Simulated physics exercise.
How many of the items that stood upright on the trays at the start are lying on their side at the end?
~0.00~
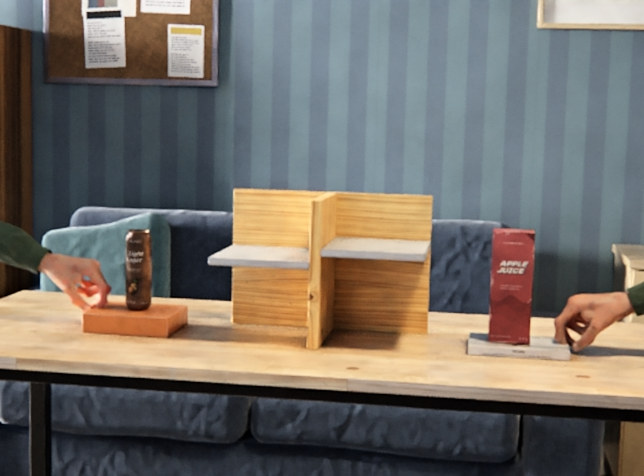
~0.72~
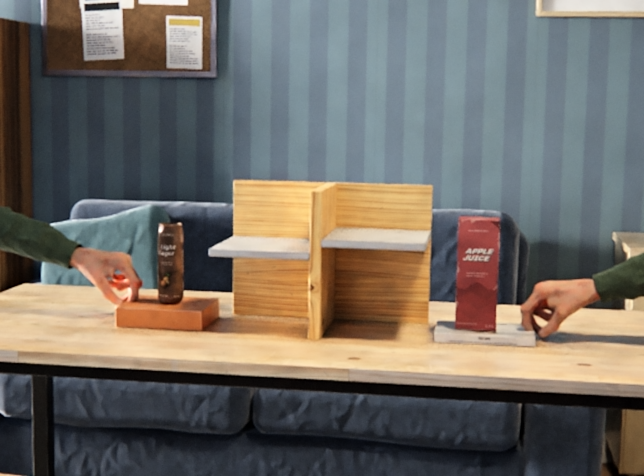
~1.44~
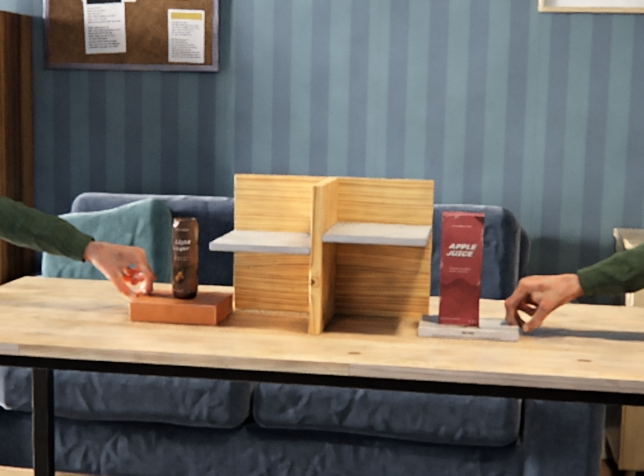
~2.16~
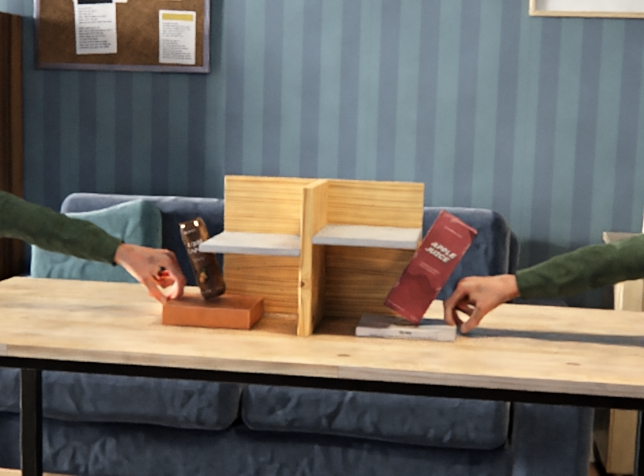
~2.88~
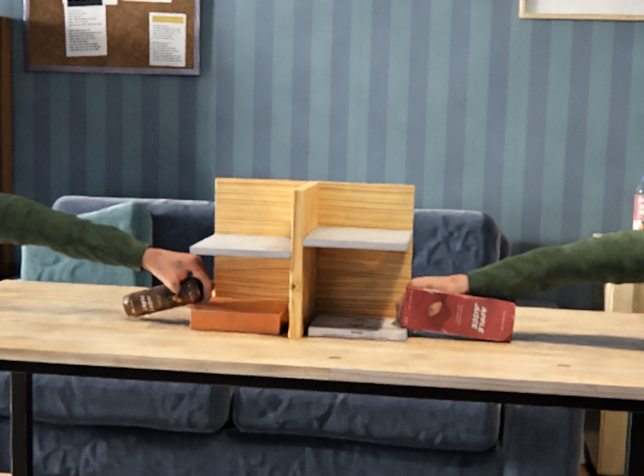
Two of them, the brown can and the red carton, are lying on their side at the end.
